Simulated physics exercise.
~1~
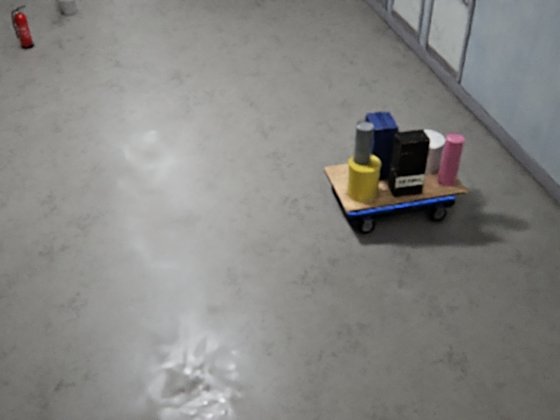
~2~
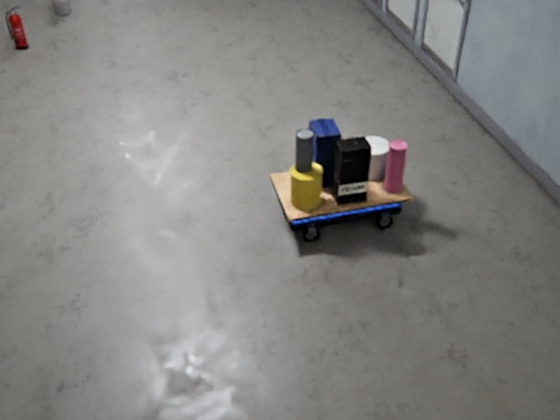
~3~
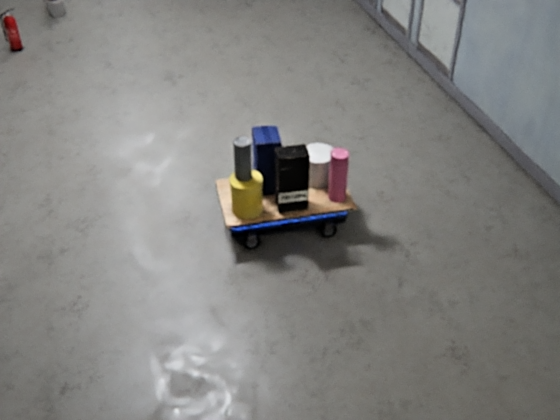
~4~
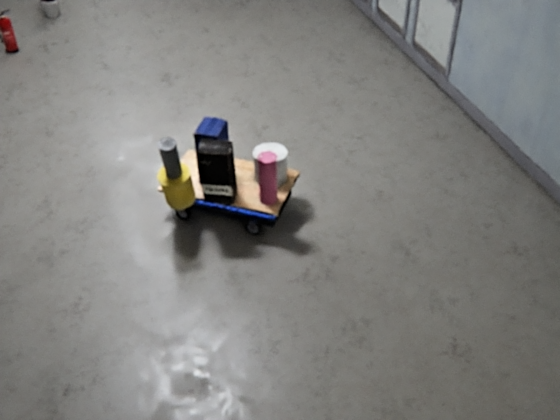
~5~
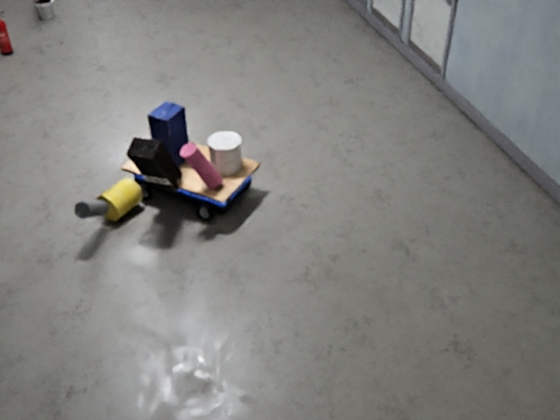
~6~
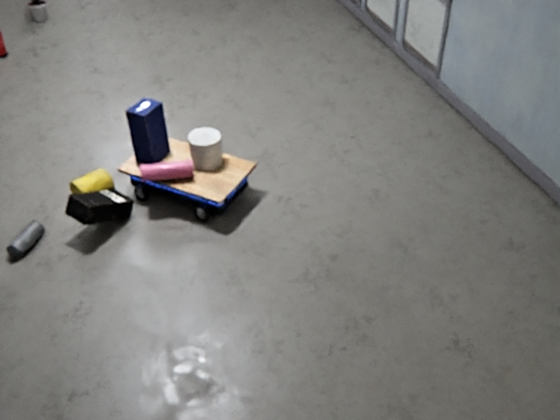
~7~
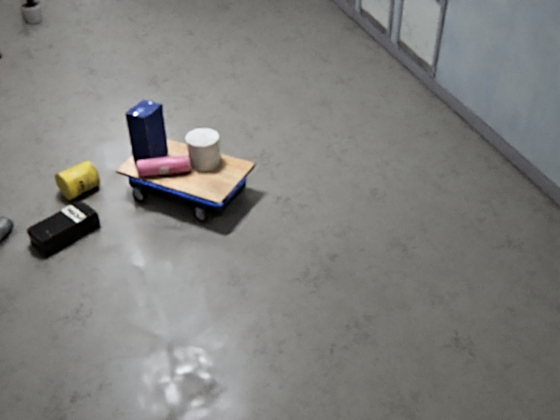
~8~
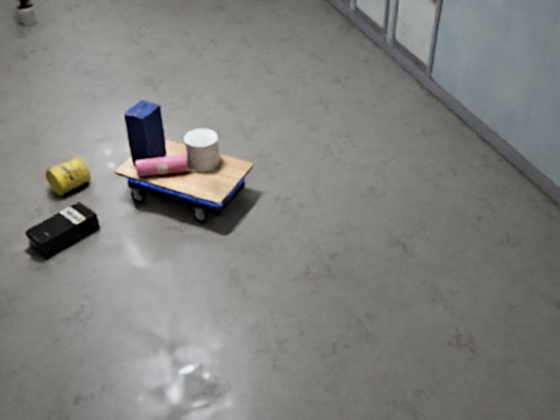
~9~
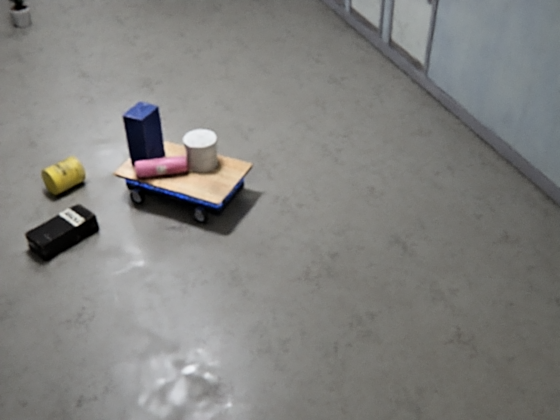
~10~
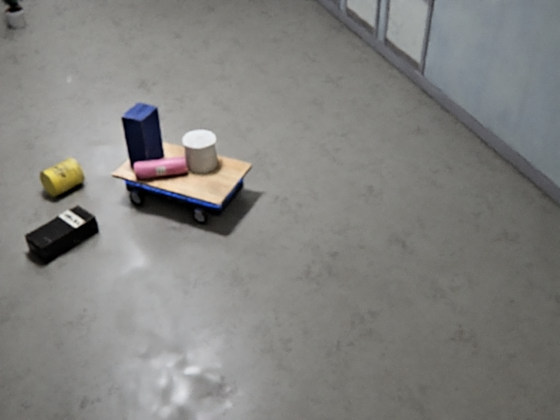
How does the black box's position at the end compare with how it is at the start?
At the start the black box stands upright on the cart, and at the end it lies on its side on the floor to the left of the cart.
